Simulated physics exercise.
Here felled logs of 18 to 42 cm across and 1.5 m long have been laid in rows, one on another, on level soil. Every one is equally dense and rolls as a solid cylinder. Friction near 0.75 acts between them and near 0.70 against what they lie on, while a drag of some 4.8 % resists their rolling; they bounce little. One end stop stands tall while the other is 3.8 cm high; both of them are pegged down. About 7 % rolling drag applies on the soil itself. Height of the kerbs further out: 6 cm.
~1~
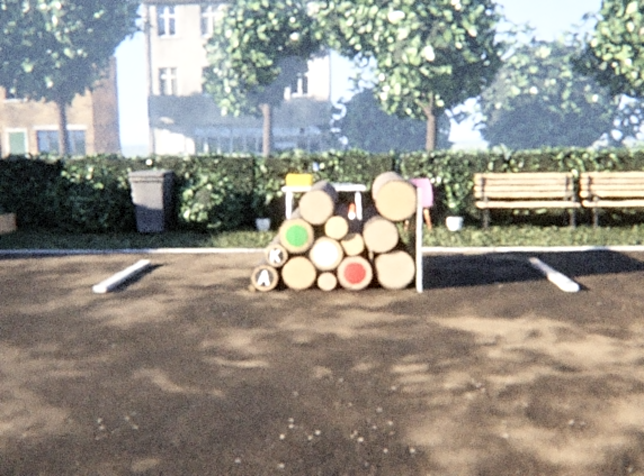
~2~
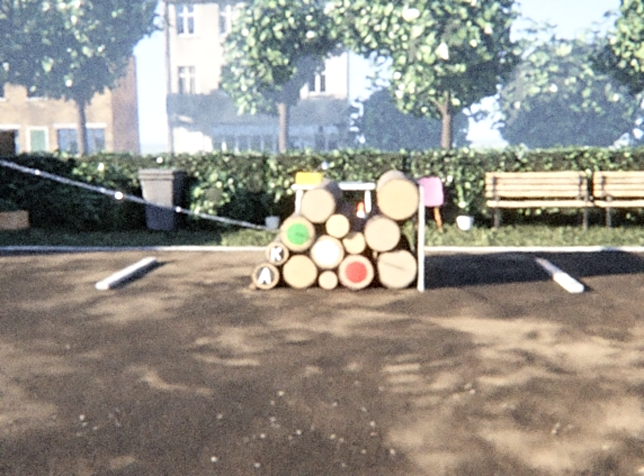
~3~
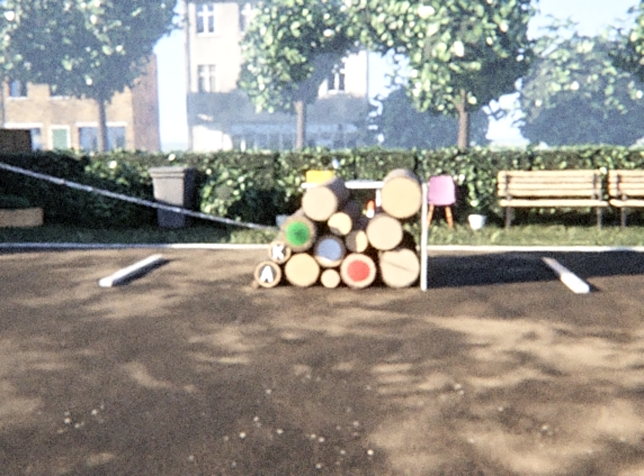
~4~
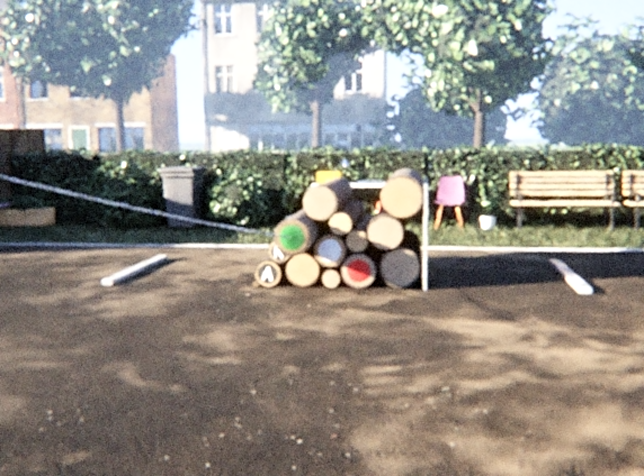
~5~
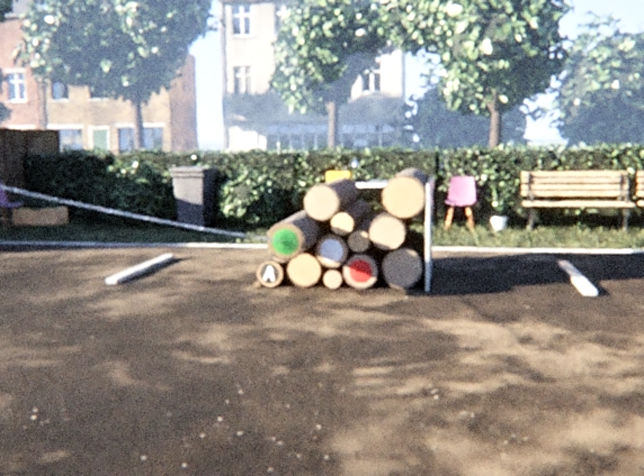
A stack of cut logs sits on bare, shadow-dappled ground, seen from the front at a low height, with a hedge, leafy trees and pale buildings behind. Green and red marks show on two log ends, a white post stands at right, and a dark bin and wooden benches flank the pile. The green-marked log slides out endwise toward the viewer, covering the K-marked end, while the camera drifts sideways.
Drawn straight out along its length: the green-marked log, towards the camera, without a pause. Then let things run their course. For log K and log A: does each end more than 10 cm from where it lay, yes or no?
Log K: No, log A: No.
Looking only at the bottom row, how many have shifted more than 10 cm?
Count: 0.
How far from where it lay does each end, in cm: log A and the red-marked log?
Log A: 0, red-marked log: 0.
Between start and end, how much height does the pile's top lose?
About 0 cm.
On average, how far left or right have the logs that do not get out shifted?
Mean shift: Near 0 cm, leftward.
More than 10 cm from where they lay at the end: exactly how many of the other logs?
Exactly 1 in total.
Then, 0.95 s past the final picture, 0 now displaced over 10 cm; K in place; A in place.
Then, 1.10 s past the final picture, 1 now displaced over 10 cm; K in place; A in place.
At rest 1.6 s after the last picture, 1 moved over 10 cm; not one over the kerbs; K in place; A in place; top of the pile 1.1 m high, from 1.1 m.
